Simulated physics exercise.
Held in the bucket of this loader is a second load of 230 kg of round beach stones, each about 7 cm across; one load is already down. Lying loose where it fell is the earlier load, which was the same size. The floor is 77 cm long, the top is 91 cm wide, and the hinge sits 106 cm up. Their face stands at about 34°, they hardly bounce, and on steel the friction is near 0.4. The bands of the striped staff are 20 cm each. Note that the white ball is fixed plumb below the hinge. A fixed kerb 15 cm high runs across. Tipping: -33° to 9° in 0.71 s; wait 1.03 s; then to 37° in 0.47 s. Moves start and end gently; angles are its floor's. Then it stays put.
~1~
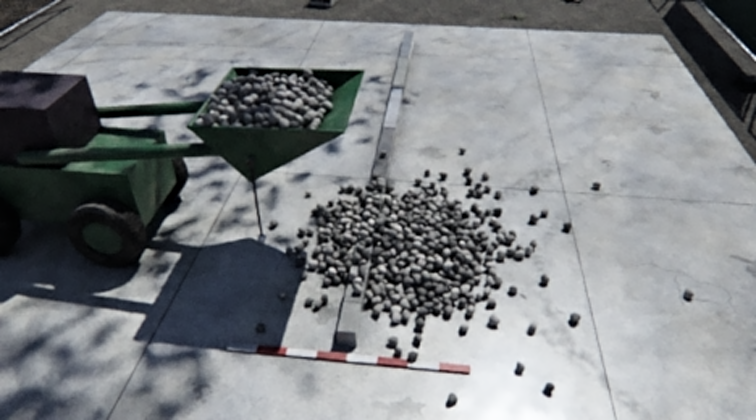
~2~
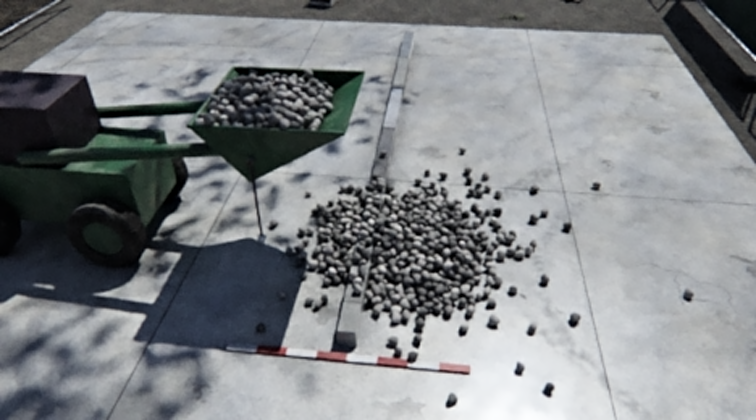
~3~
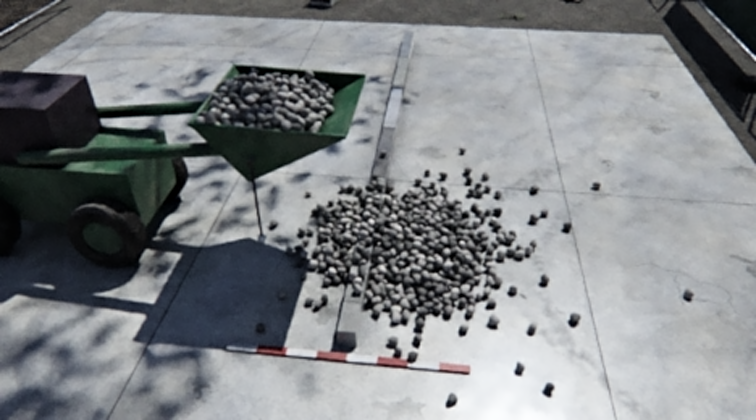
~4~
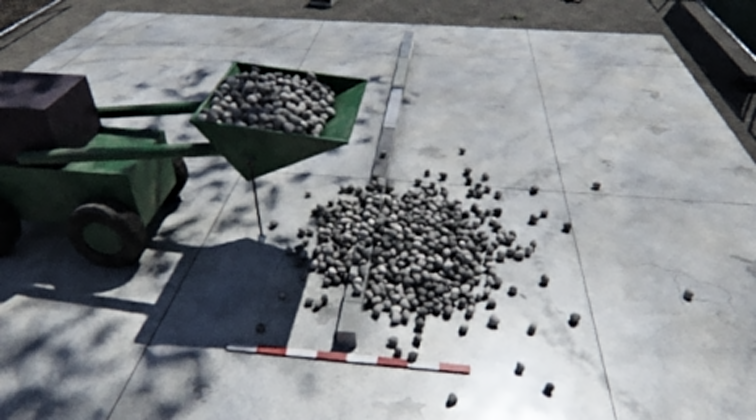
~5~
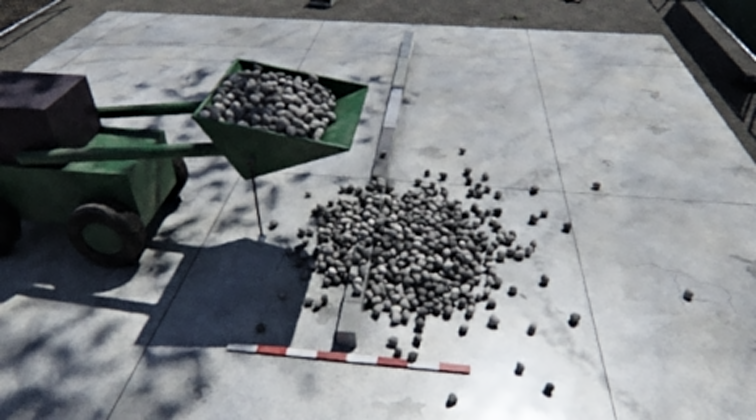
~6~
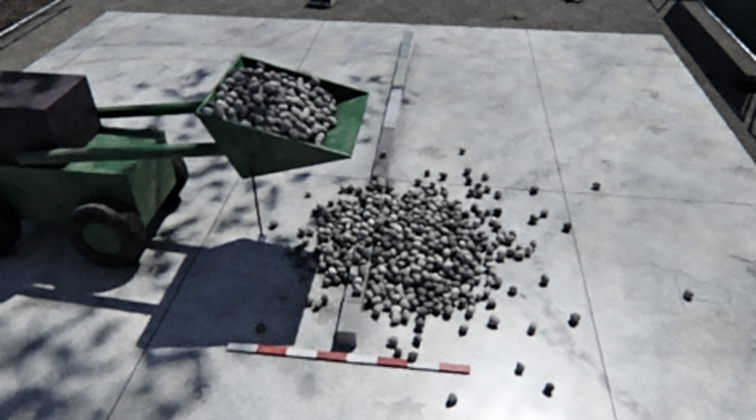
A green wheeled machine with a dark box on top stands at the left of a pale concrete floor dappled with shadow, seen from above. Its raised green bucket holds grey stones, beside a loose heap of similar stones lying across a low kerb, with a red-and-white striped staff in front. The bucket slowly tilts its right-hand lip downward, its stones shifting slightly, while the heap and camera stay still.
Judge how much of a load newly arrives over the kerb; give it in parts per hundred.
Close to 64 in every hundred.
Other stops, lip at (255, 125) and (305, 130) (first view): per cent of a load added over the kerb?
Near 0 in a hundred first, near 25 in a hundred second.
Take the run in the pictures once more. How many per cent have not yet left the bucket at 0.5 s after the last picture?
Roughly 100 per cent is still inside.
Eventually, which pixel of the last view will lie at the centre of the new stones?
(389, 233).
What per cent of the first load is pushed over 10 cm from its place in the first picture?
Close to 0 in a hundred of them.
Then, 0.2 s after the last picture the floor is at 2°; in per cent of one load, 100 in the bucket, 23 on this side of the kerb, 78 over the kerb; the foremost stones are at (571, 236).
Then, 0.5 s after the last picture the floor is at 9°; in per cent of one load, 100 in the bucket, 23 on this side of the kerb, 78 over the kerb; the foremost stones are at (571, 236).
Then, 2.4 s after the last picture the floor is at 37°; in per cent of one load, 6 in the bucket, 65 on this side of the kerb, 130 over the kerb; the foremost stones are at (571, 236).
Then, 4.8 s after the last picture the floor is at 37°; in per cent of one load, 0 in the bucket, 59 on this side of the kerb, 142 over the kerb; the foremost stones are at (571, 236). Net gain over the kerb, 64.
